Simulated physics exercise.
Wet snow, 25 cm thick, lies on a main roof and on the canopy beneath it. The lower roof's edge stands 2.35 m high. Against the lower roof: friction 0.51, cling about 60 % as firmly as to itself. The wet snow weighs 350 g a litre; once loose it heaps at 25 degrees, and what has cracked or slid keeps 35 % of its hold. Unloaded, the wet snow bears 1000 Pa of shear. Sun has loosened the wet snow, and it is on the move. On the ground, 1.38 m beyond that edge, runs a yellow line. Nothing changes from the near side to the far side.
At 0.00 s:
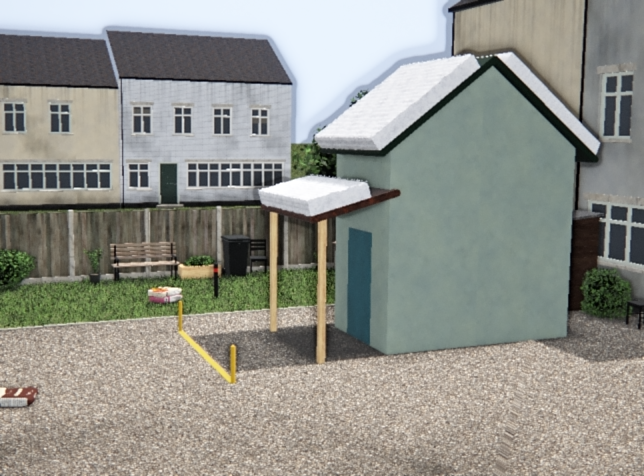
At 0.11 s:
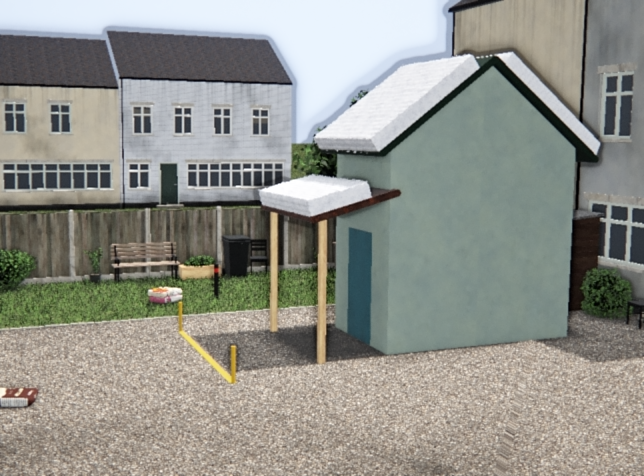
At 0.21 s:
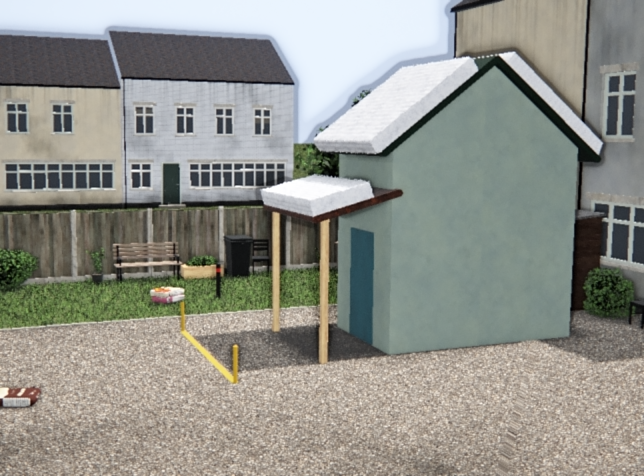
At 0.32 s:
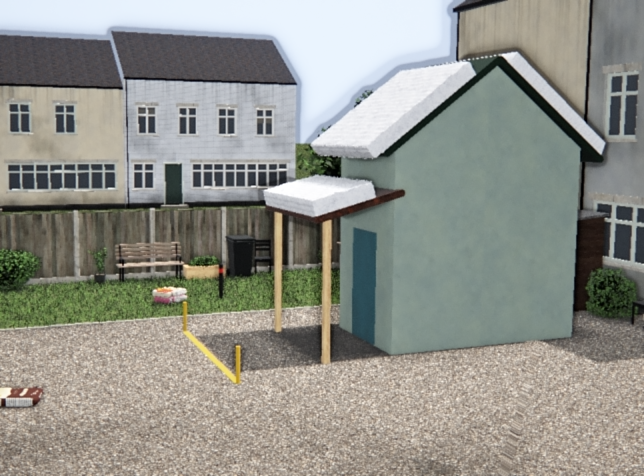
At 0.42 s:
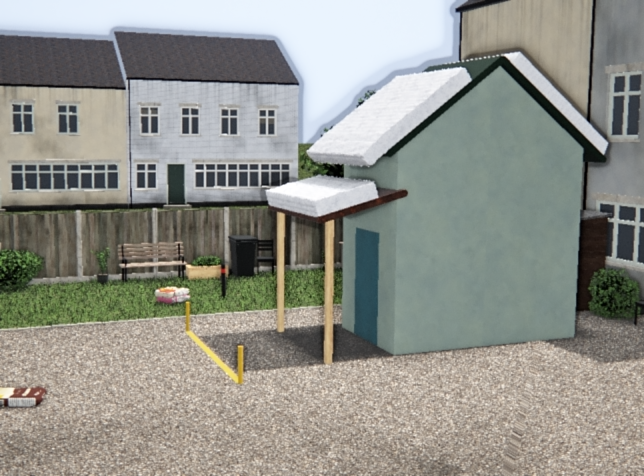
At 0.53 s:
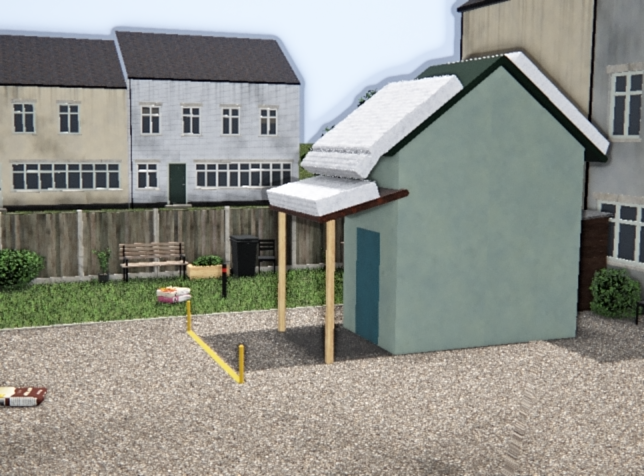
A gravel yard with a strip of grass and a wooden fence is seen from slightly above, with pale terraced houses behind. A pale green shed with a blue door stands right of centre, white snow on its pitched roof and on the post-propped canopy at its left, near a yellow line. The main roof's left-hand snow slides down leftward, slowly then faster, baring dark green roof and cracking near its lower edge, while the view drifts very slightly.
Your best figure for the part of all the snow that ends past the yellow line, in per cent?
Close to 28 per cent.
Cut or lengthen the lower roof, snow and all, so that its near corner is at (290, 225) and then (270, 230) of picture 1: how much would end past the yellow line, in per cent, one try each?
In that order: 16 %, 14 %.
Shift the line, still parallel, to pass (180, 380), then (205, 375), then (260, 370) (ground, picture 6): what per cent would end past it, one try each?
In turn about 6 %, 16 %, 45 %.
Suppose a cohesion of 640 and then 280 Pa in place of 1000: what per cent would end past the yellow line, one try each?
In that order: 40 %, 50 %.
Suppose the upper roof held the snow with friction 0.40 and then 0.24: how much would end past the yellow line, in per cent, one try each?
In turn about 7 %, 20 %.
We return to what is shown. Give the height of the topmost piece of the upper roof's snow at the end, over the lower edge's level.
Some 0.6 m.
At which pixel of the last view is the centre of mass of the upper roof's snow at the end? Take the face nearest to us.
Around (254, 323).
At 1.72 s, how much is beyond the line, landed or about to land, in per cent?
Near 14 %.
By 1.07 s, none is below the lower edge and 0 % is past the line.
By 1.72 s, 58 % is below the lower edge and 13 % is past the line.
By 2.36 s, 64 % is below the lower edge and 28 % is past the line.
By 3.00 s, 64 % is below the lower edge and 28 % is past the line.
By 3.10 s, at the end, 64 % is below the lower edge and 28 % is past the line.
